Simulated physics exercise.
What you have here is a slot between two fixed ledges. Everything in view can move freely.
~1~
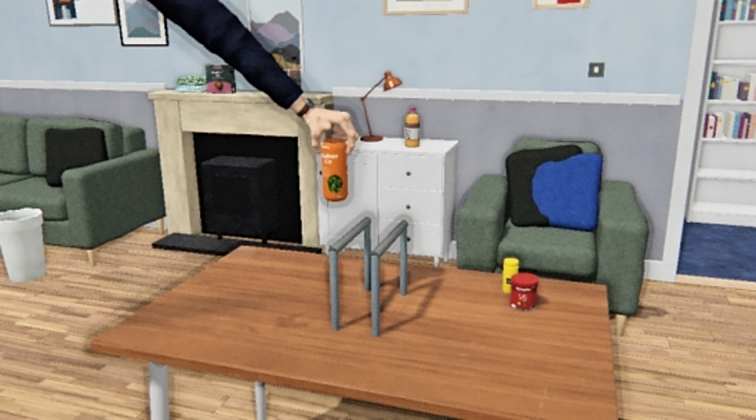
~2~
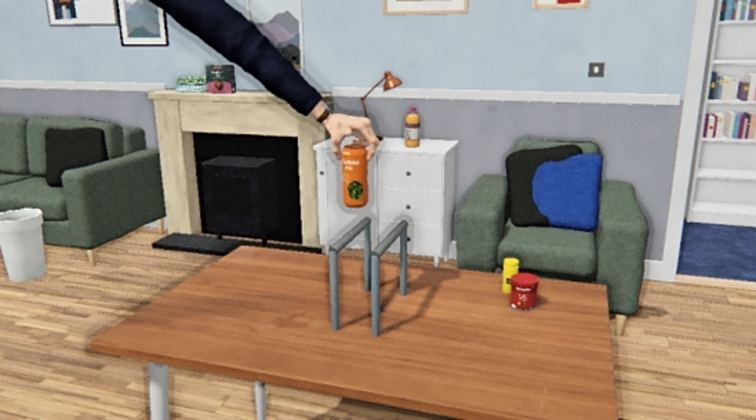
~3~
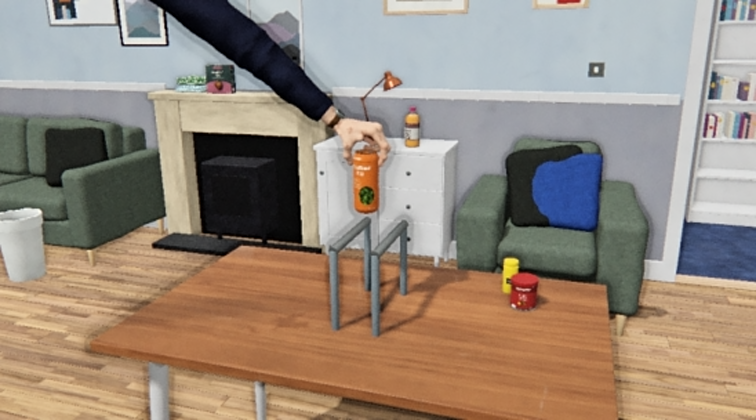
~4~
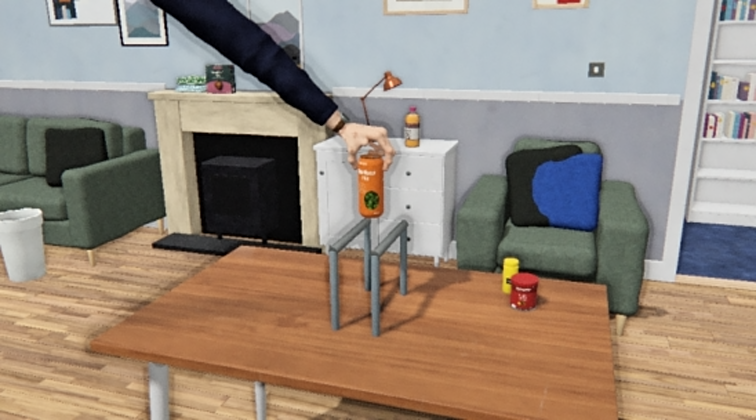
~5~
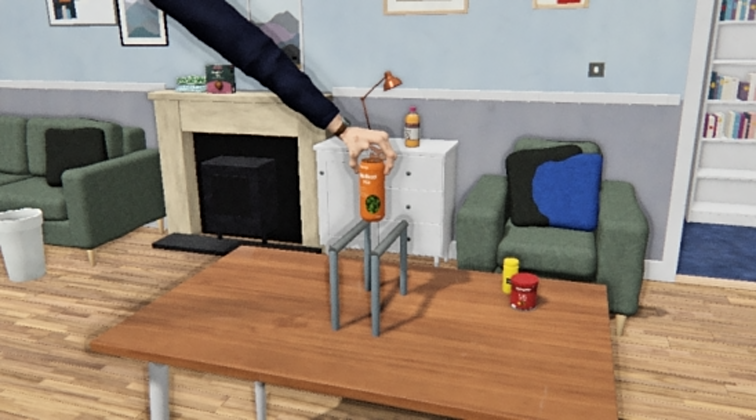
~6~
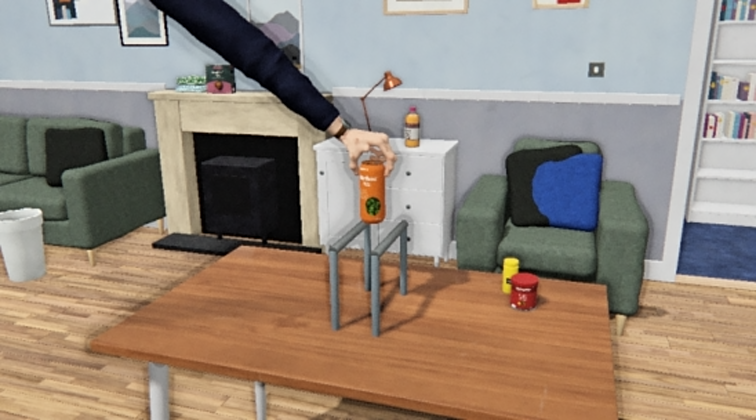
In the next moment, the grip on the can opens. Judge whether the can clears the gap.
Ha, it clears the gap.
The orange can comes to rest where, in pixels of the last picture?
End point in the final view: About (374, 284).
Then, 0.20 s after the last picture, orange can slid about its own width near (373, 211).
Then, 0.30 s after the last picture, orange can slid well along near (373, 265).
Then, 0.40 s after the last picture, orange can slid well along near (373, 272).
Then, 0.50 s after the last picture, orange can slid well along near (374, 280).
At rest, moved from the start, orange can; the other 2 in place. Seen from the same camera at the end, orange can near (374, 284). The can drops through.
